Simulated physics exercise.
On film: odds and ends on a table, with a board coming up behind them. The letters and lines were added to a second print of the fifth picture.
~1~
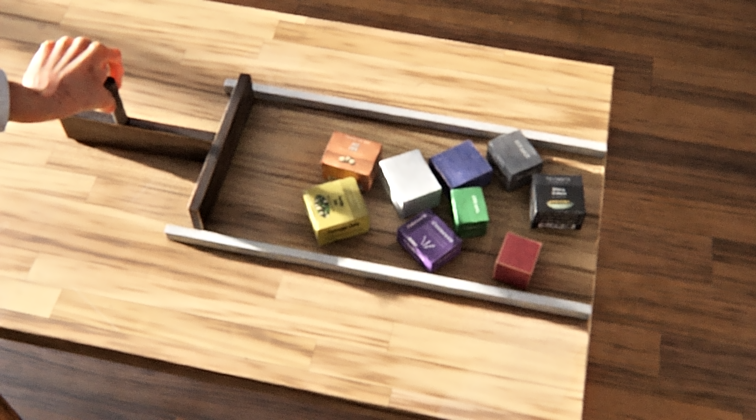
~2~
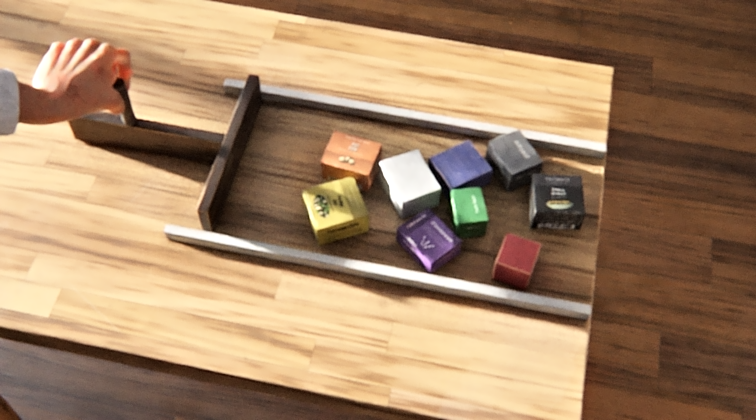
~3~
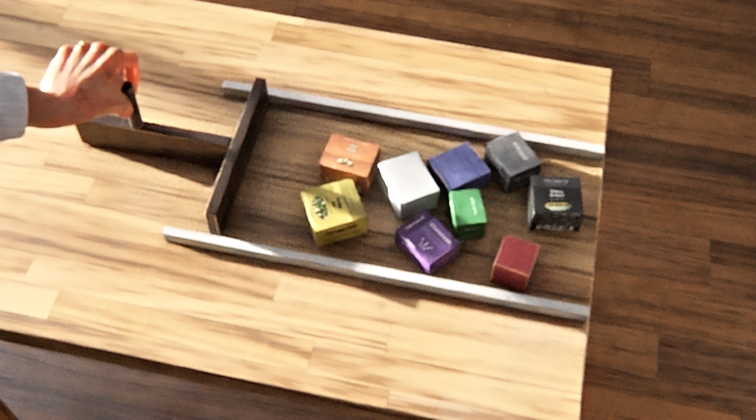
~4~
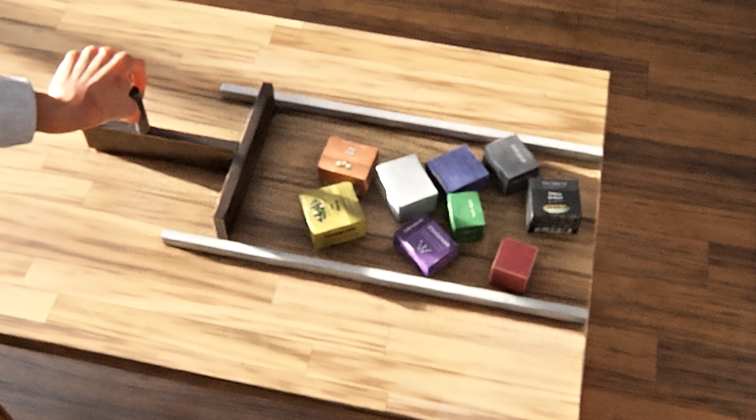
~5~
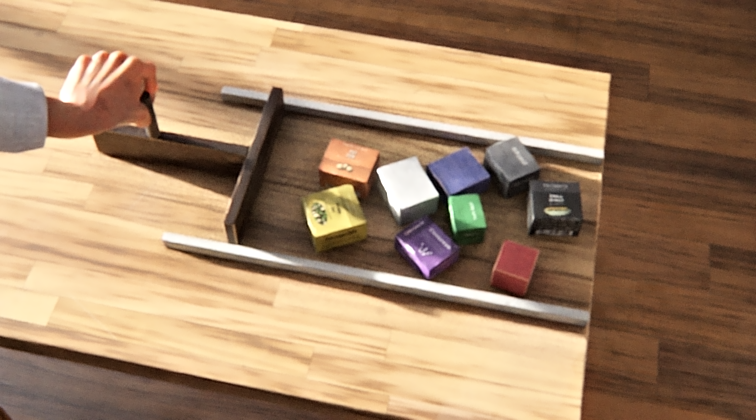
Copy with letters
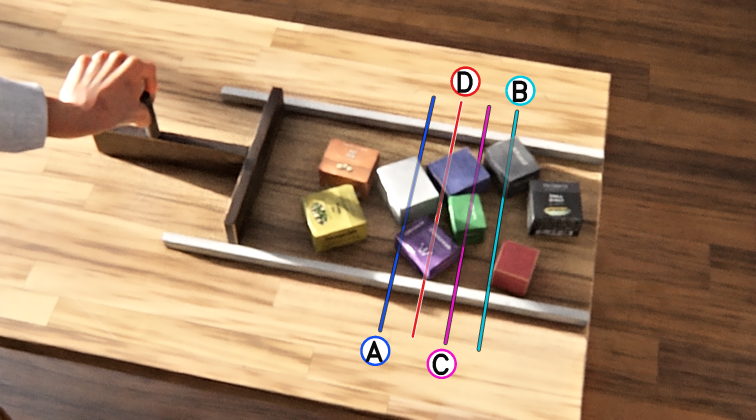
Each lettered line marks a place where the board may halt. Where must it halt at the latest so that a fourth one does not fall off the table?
No farther than C.
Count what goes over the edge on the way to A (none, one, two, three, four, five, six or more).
By then, none.
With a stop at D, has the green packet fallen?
No.
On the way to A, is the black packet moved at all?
Yes.
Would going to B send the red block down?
Yes.
On the marked copy, A at (409, 204); B at (500, 220); C at (469, 215); D at (439, 209).
Taking C. A third of the way, board (331, 165); blue block (463, 178); yellow packet (360, 228).
Two thirds of the way, board (409, 179); grey packet (576, 176); black packet (568, 220).
When it is over, board (468, 189); grey packet over the edge; black packet over the edge; two fallen.
As for the rest, A is within the limit but short; B drops five; D is within the limit but short.
